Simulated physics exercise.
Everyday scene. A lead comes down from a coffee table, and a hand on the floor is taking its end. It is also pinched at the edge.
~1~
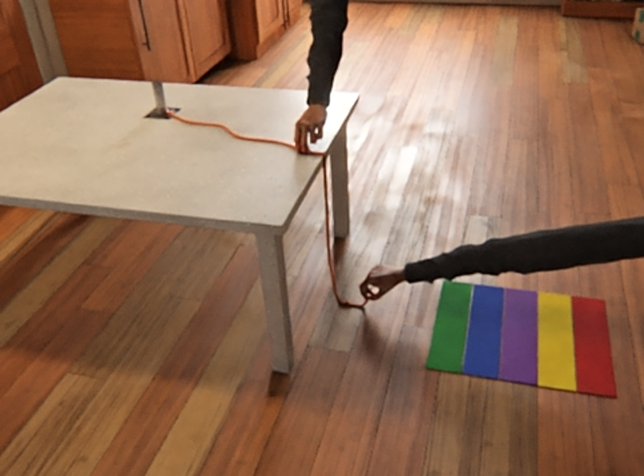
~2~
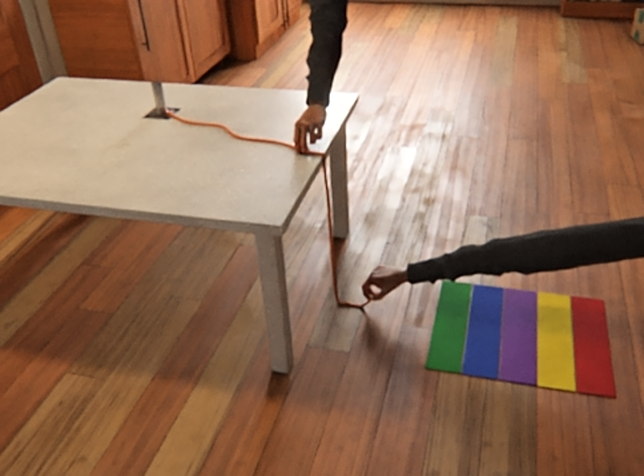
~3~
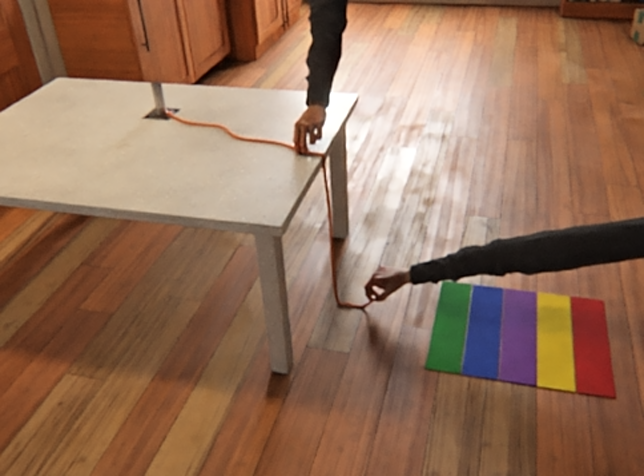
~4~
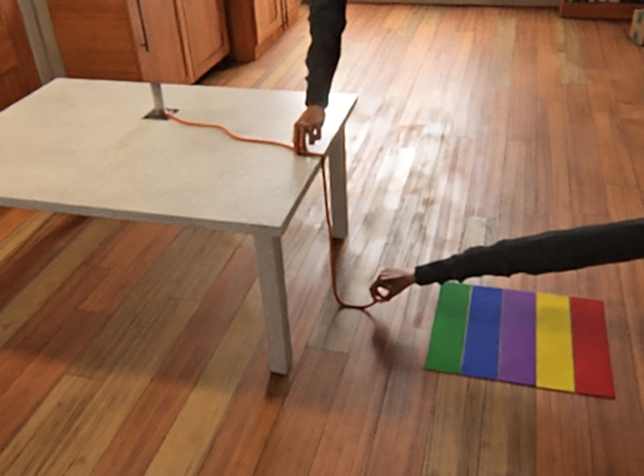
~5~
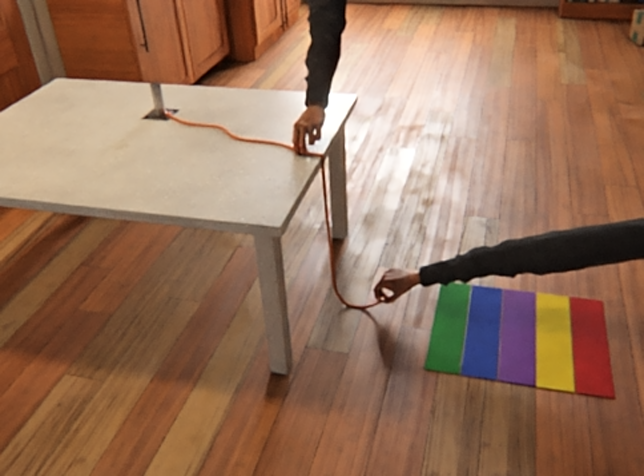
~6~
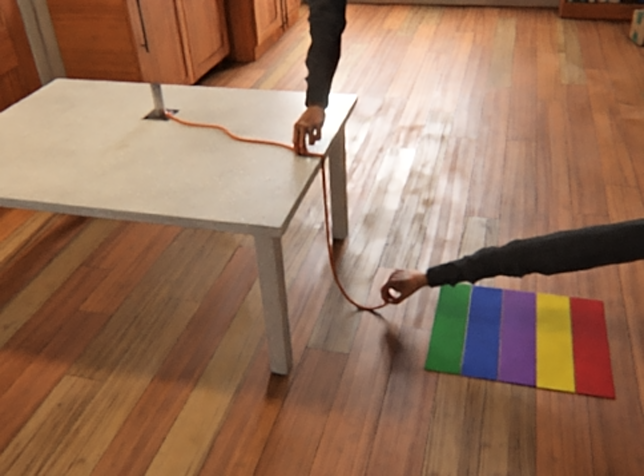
An orange cord runs across a pale coffee table and hangs over its edge, where one hand pinches it, while another hand holds its lower end near the floor. This lower hand moves slightly right, drawing the end a little closer to the striped mat as the upper hand stays still.
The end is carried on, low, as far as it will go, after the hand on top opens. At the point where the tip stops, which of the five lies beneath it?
The blue strip lies beneath it.
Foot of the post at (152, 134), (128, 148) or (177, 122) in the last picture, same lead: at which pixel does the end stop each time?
Estimated pixels per try: (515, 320); (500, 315); (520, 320).
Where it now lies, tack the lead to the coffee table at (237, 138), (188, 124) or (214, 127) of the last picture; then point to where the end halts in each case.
For the three tries you'd see (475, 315), (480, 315) and (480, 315).
Early on, end near (417, 305); short of the strips.
Midway, end near (459, 311); over green.
At the end of the slack, end near (483, 314); over blue. Over blue.
